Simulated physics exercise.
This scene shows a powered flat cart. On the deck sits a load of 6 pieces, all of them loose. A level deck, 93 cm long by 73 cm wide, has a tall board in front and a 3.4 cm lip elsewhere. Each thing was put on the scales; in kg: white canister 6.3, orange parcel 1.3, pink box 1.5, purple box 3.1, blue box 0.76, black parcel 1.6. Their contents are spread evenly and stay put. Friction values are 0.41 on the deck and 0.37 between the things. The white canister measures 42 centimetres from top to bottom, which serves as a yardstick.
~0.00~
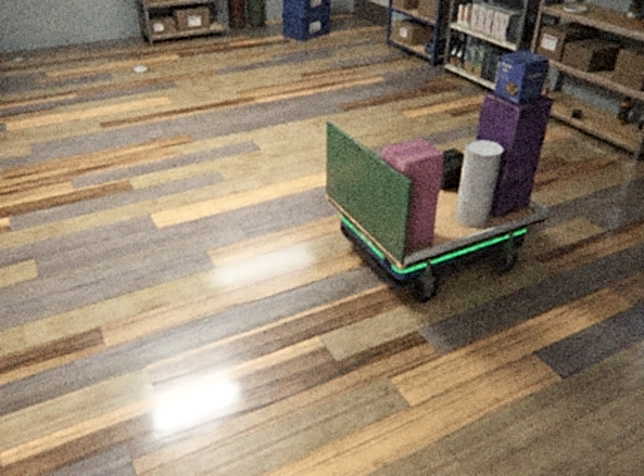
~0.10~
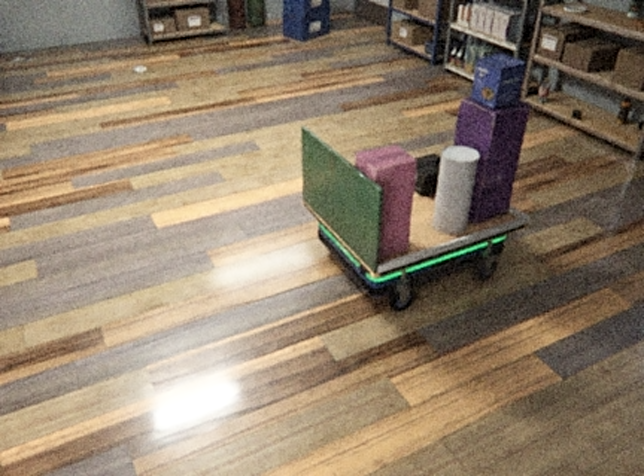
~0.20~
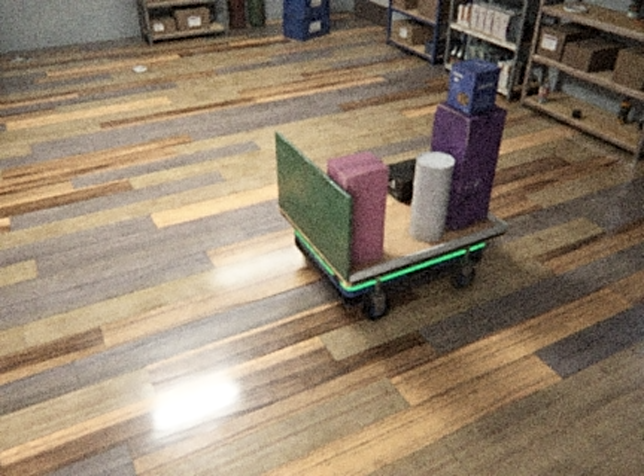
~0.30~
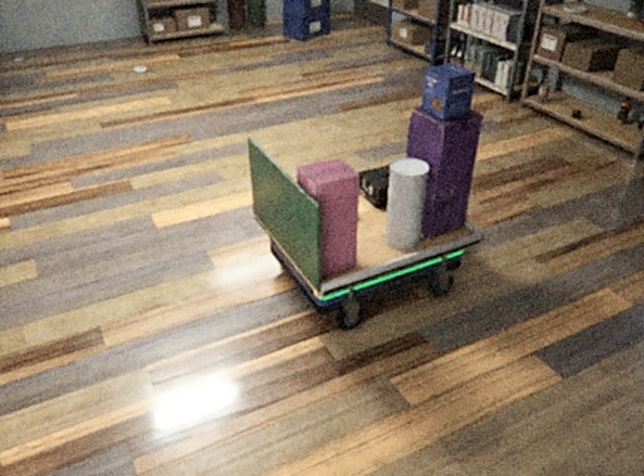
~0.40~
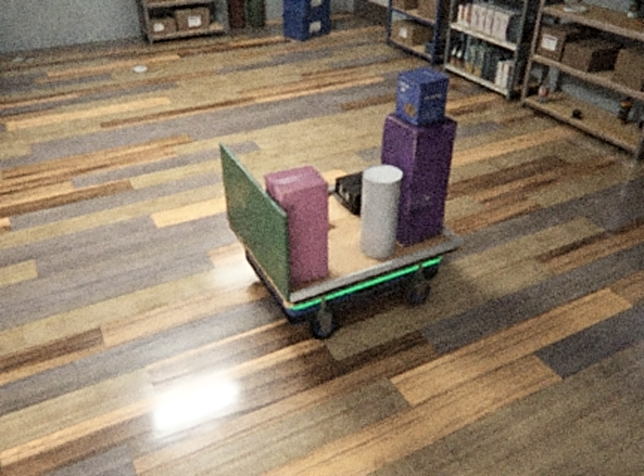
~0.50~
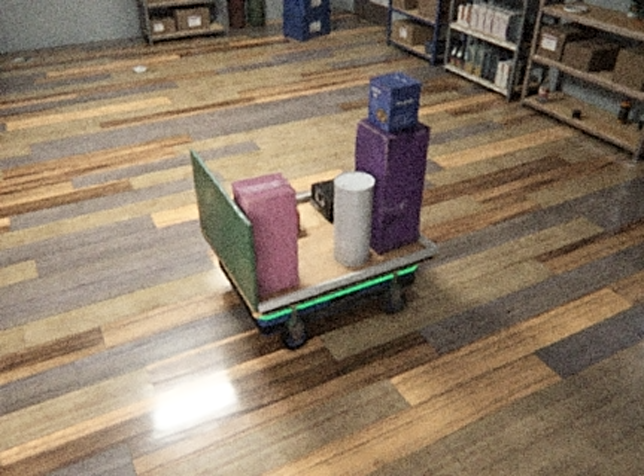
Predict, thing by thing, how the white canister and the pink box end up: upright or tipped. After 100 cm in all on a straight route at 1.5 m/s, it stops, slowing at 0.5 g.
Outcome: White canister: Upright; pink box: Upright.
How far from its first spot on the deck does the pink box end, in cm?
It ends up around 2 cm from its start.
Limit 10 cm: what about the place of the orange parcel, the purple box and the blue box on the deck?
Here is how it goes: The orange parcel remains near its start; next, the purple box remains near its start; last, the blue box moves off.
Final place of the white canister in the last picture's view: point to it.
It comes to rest near (250, 249).
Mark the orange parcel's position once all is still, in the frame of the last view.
In the last view, its centre sits near (163, 245).
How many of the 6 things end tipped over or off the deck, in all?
My answer is 1.
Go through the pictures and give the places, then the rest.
In the first frame, cart has run 0 cm; white canister (478, 184); pink box (409, 196).
In the second frame, cart has run 15 cm; blue box (498, 81); black parcel (428, 174).
In the third frame, cart has run 30 cm; purple box (462, 164).
In the fourth frame, cart has run 45 cm; blue box (448, 91); black parcel (385, 186).
In the fifth frame, cart has run 60 cm; purple box (414, 177).
In the sixth frame, cart has run 75 cm; white canister (353, 220); pink box (267, 236).
By 0.90 s, cart has run 122 cm; white canister 2 cm from its spot near (256, 247); blue box tilted 6°; purple box tilted 6°.
By 1.20 s, cart has run 123 cm, stopped; white canister tilted 5° near (246, 249); blue box tilted 19°; purple box tilted 13°.
By 1.40 s, cart has run 123 cm, stopped; white canister 3 cm from its spot near (251, 248); pink box 2 cm from its spot near (154, 267); blue box tilted 67°.
By 1.80 s, cart has run 123 cm, stopped; white canister 4 cm from its spot near (250, 249); pink box 2 cm from its spot near (154, 267); blue box on its side.
When it is over (3.0 s), lying over on the deck, blue box; the other 5 within 10 cm of the start. In the last view, white canister near (250, 249), pink box near (154, 267).
